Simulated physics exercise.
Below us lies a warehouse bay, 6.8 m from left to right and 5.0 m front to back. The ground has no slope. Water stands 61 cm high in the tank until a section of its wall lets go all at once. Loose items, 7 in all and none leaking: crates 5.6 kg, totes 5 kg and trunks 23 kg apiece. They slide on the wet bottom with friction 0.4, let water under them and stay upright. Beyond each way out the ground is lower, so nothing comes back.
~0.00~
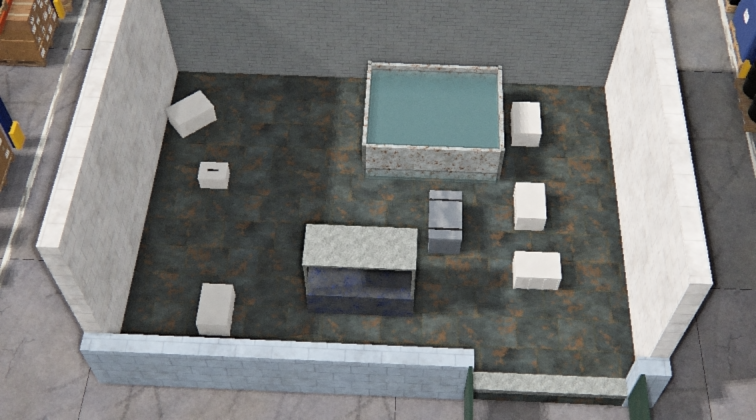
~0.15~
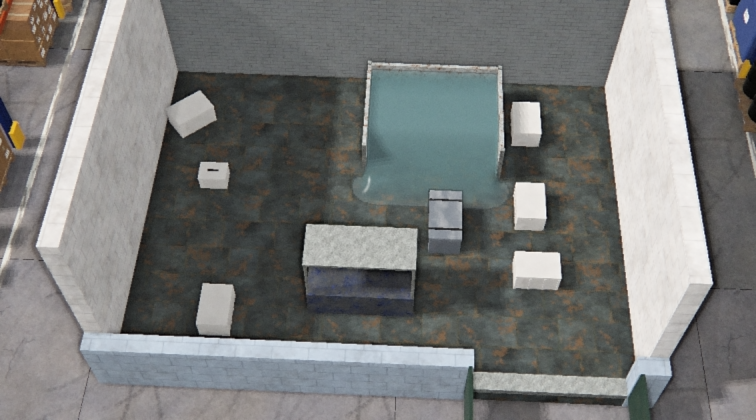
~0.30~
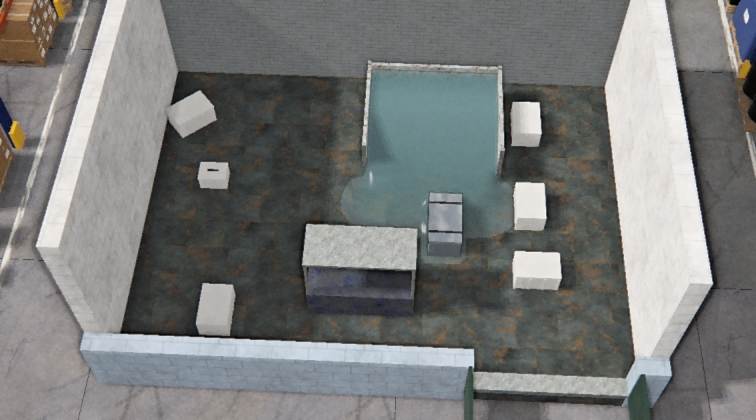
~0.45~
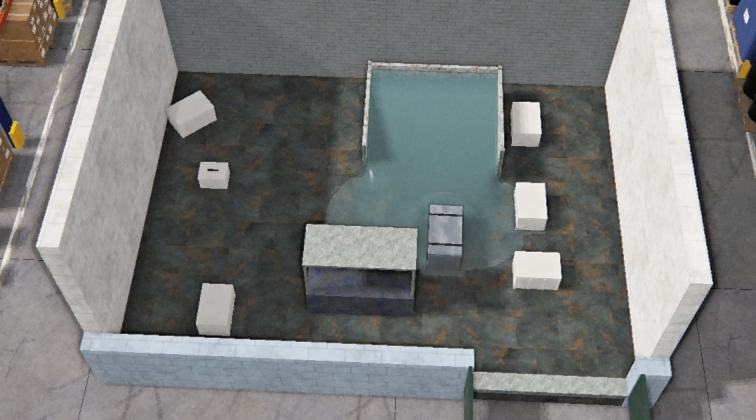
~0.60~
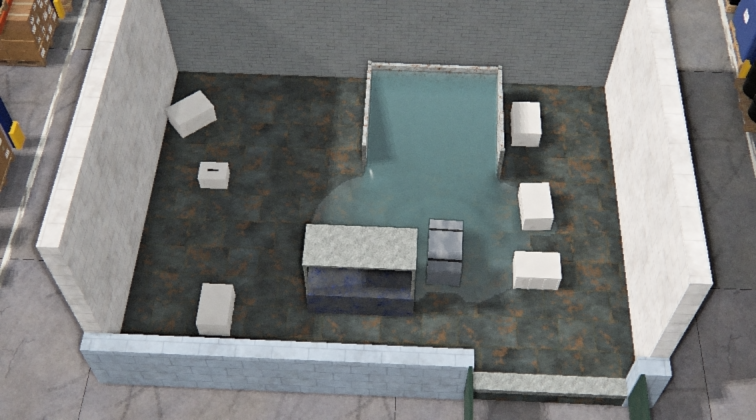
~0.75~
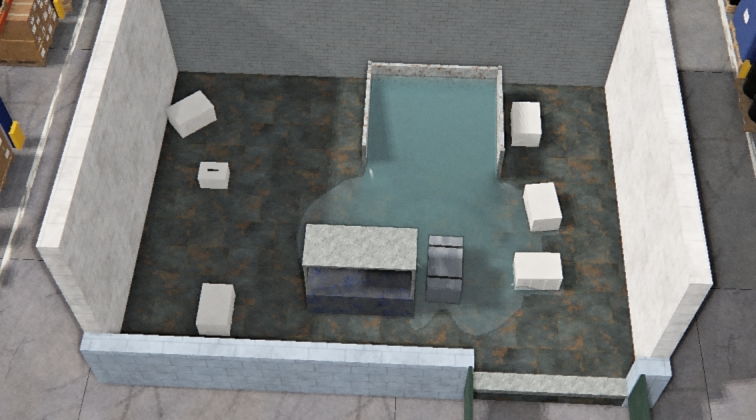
Water spreads from a walled pool across the dark floor after its front side opens, pushing a gray trunk toward the front beside a counter-like block, then nudging and turning a white crate slightly to the right.
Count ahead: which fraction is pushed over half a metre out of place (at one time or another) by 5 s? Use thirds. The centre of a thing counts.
That comes to two thirds or above.
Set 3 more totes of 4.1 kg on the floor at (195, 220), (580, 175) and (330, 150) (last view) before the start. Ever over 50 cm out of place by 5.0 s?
In that order: More, short of it, less.
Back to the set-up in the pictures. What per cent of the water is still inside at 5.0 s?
Some 70 per cent remains.
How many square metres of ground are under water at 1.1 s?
Roughly 12 m2.
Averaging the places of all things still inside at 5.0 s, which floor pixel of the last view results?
At about (347, 165).
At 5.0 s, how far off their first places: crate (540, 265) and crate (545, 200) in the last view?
In that order: Washed out, 50 cm.
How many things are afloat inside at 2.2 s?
I count 2.
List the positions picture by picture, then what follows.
In the first picture, a trunk at (446, 214) rests on the ground; a crate at (531, 200) rests on the ground; 3.0 m2 under water; 0 of 7 have shifted.
In the second picture, a trunk at (446, 214), on the bottom; a crate at (531, 200), on the bottom; 4.1 m2 under water; 0 of 7 have shifted.
In the third picture, a trunk at (446, 217) rests on the ground, 5 cm from its start; a crate at (531, 200), on the bottom; water covers 5.1 m2; 0 of 7 have shifted.
In the fourth picture, a trunk at (446, 230), on the bottom, 26 cm from its start; a crate at (532, 200) rests on the ground; water covers 6.5 m2; 1 of 7 have shifted.
In the fifth picture, a trunk at (445, 245) rests on the ground, 51 cm from its start; a crate at (537, 200) rests on the ground, 8 cm from its start; 7.9 m2 under water; 2 of 7 have shifted.
In the sixth picture, a trunk at (445, 262) rests on the ground, 77 cm from its start; a crate at (544, 201), on the bottom, 18 cm from its start; 9.3 m2 under water; 2 of 7 have shifted.
After 1.1 s 2 of 7 are over 50 cm from their spots; 0 afloat.
After 2.2 s 3 of 7 are over 50 cm from their spots; 2 afloat.
After 3.5 s 5 of 7 are over 50 cm from their spots; 2 afloat.
After 5.0 s 5 of 7 are over 50 cm from their spots, and 6 have been at some point; 3 afloat.
